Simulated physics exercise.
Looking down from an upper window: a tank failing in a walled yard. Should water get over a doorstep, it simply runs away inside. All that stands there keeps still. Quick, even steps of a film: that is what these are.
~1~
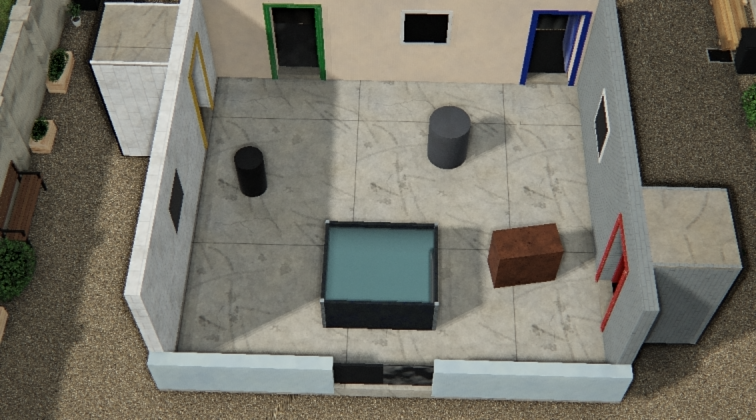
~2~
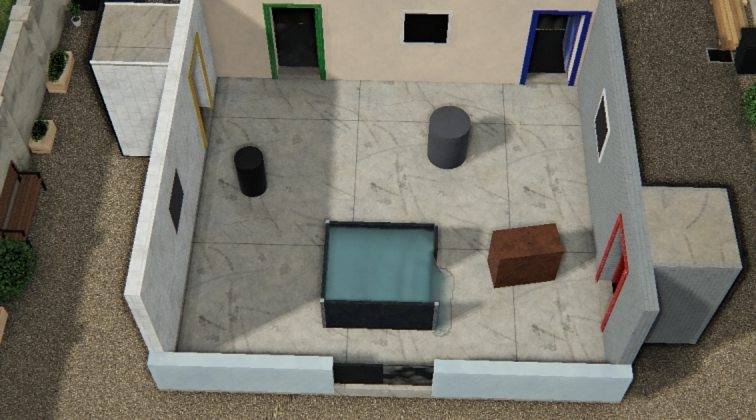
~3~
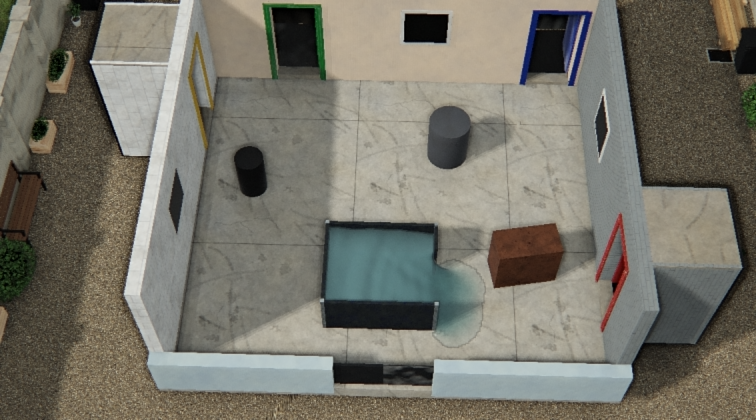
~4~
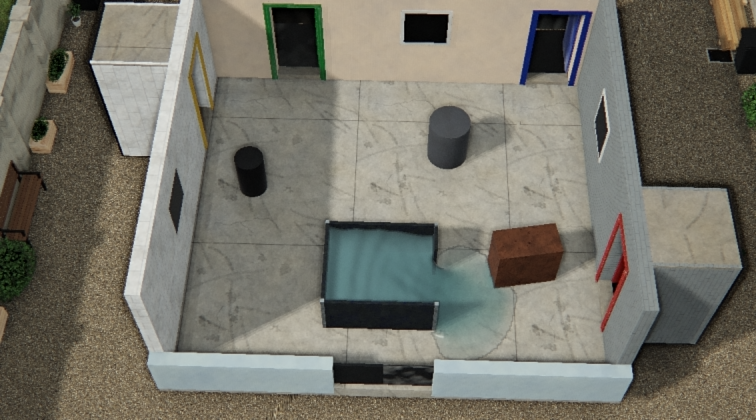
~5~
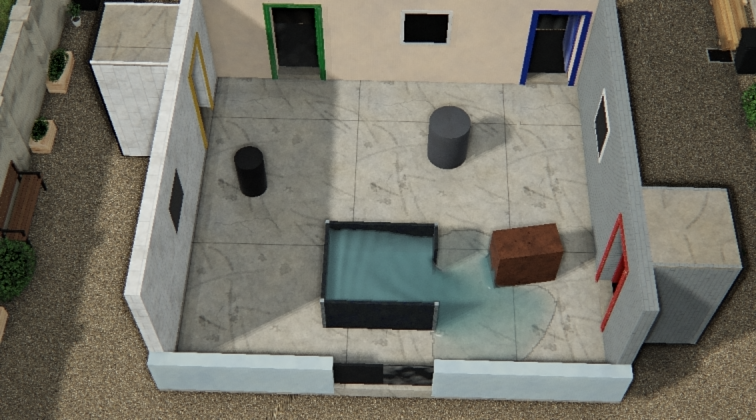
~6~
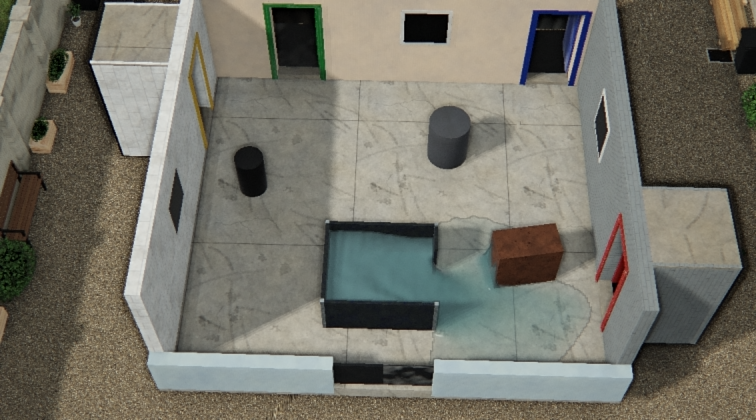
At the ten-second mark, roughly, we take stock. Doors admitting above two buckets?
Outcome: Red door: Too much gets in there; green door: Not too much gets in there; yellow door: Not too much gets in there; blue door: Too much gets in there.
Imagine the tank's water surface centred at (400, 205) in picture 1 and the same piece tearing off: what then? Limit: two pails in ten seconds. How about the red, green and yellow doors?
Log: Red door misses the mark; green door misses the mark; yellow door misses the mark.
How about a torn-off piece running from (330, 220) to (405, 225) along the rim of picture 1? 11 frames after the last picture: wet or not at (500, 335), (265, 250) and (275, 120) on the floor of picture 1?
Result, in sequence: Spared by the spill, spared by the spill, sodden.
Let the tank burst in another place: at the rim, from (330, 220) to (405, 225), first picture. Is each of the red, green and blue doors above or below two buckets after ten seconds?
Here's how it turns out: The red door fails to reach the limit, the green door surpasses the limit, and the blue door fails to reach the limit.
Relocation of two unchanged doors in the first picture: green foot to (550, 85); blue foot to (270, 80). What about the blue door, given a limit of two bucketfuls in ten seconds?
My reading: Blue keeps below it.
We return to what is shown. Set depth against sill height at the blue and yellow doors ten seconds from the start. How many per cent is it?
Respectively about 60 and 40 per cent.
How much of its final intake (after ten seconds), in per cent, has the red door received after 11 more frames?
The figure is near 50 per cent.
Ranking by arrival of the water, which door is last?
Result: The door marked yellow.
A moment on, water covers 20 % of the floor; the red door over two buckets in, the green door not reached, the yellow door not reached, the blue door not reached.
Next, water covers 30 % of the floor; the red door far over two buckets in, the green door not reached, the yellow door not reached, the blue door not reached.
Then, water covers 45 % of the floor; the red door far over two buckets in, the green door not reached, the yellow door not reached, the blue door wet at the sill, nothing in.
Later, water covers 60 % of the floor; the red door far over two buckets in, the green door wet at the sill, nothing in, the yellow door not reached, the blue door over two buckets in.
In the end, water covers 95 % of the floor; the red door far over two buckets in, the green door wet at the sill, nothing in, the yellow door wet at the sill, nothing in, the blue door over two buckets in.
